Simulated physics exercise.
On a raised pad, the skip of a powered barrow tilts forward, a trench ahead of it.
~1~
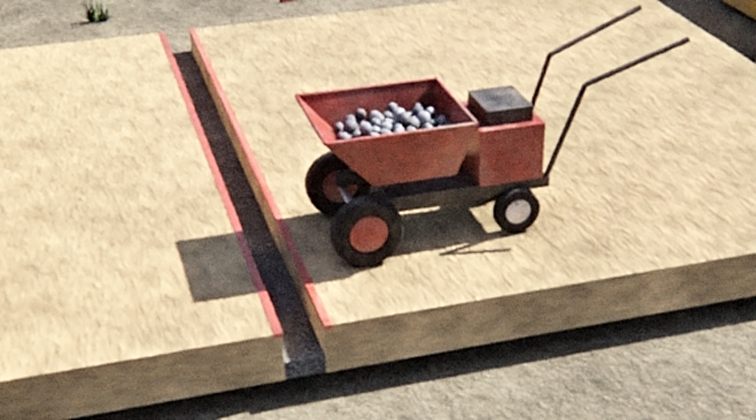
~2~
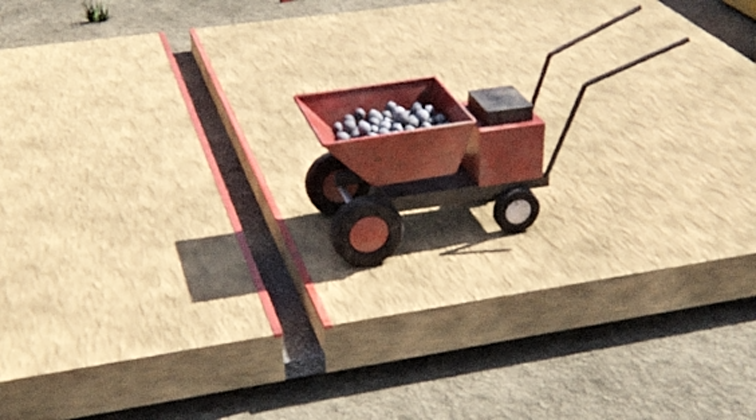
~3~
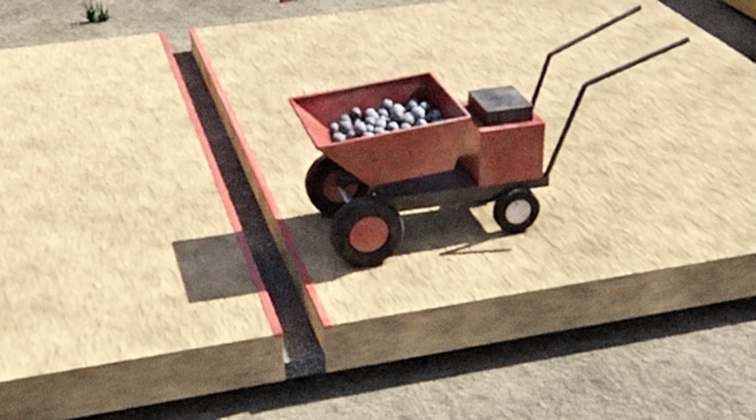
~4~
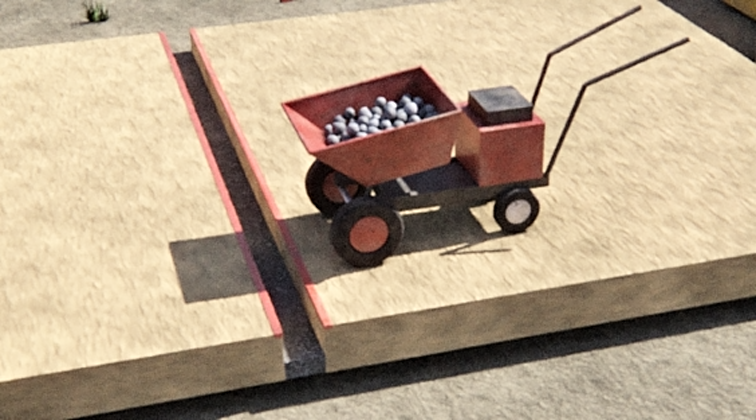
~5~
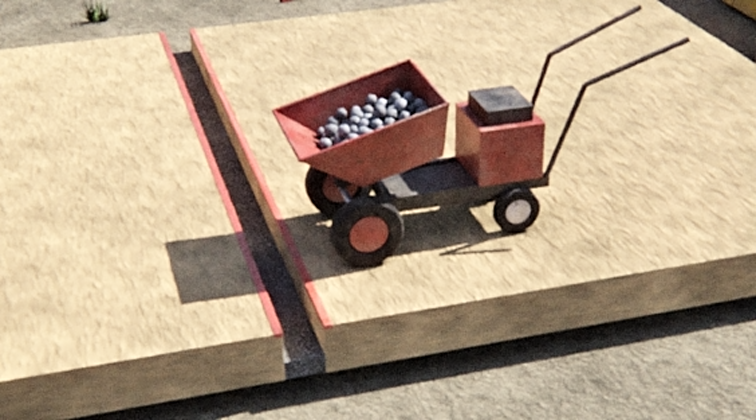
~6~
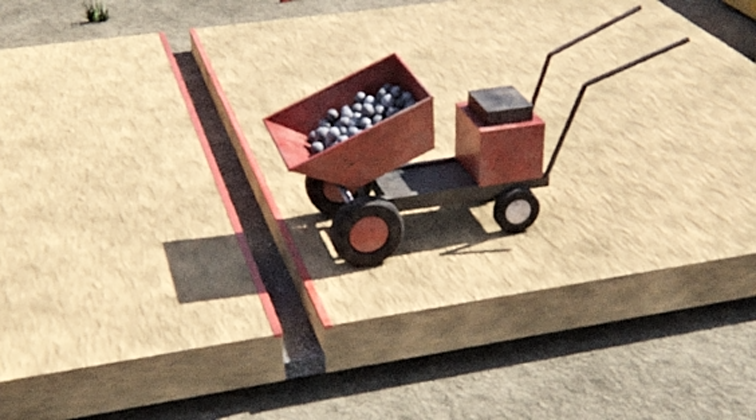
Red skip of a powered barrow loaded with round grey cobbles tilting forward to the left beside a narrow trench.
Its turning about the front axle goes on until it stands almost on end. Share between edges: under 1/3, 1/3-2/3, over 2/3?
Under 1/3.
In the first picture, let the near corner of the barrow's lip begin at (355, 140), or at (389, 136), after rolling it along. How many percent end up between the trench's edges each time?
Roughly 60 per cent first, then roughly 60 per cent.
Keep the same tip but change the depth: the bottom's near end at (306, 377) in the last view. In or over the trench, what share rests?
0 %.
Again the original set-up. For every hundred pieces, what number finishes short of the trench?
0 %.
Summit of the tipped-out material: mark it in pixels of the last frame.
Peak at rest, last frame: Around (222, 247).
Shortly afterwards, skip tipped steeply; the whole lot in the skip.
Next, skip tipped right over; near two thirds in the skip; near a third beyond it; only a few falling.
Some moments later, skip tipped right over; near a quarter in the skip; the bulk beyond it.
In the end, skip tipped right over; near a quarter in the skip; only a few in or heaped over the trench; the bulk beyond it.
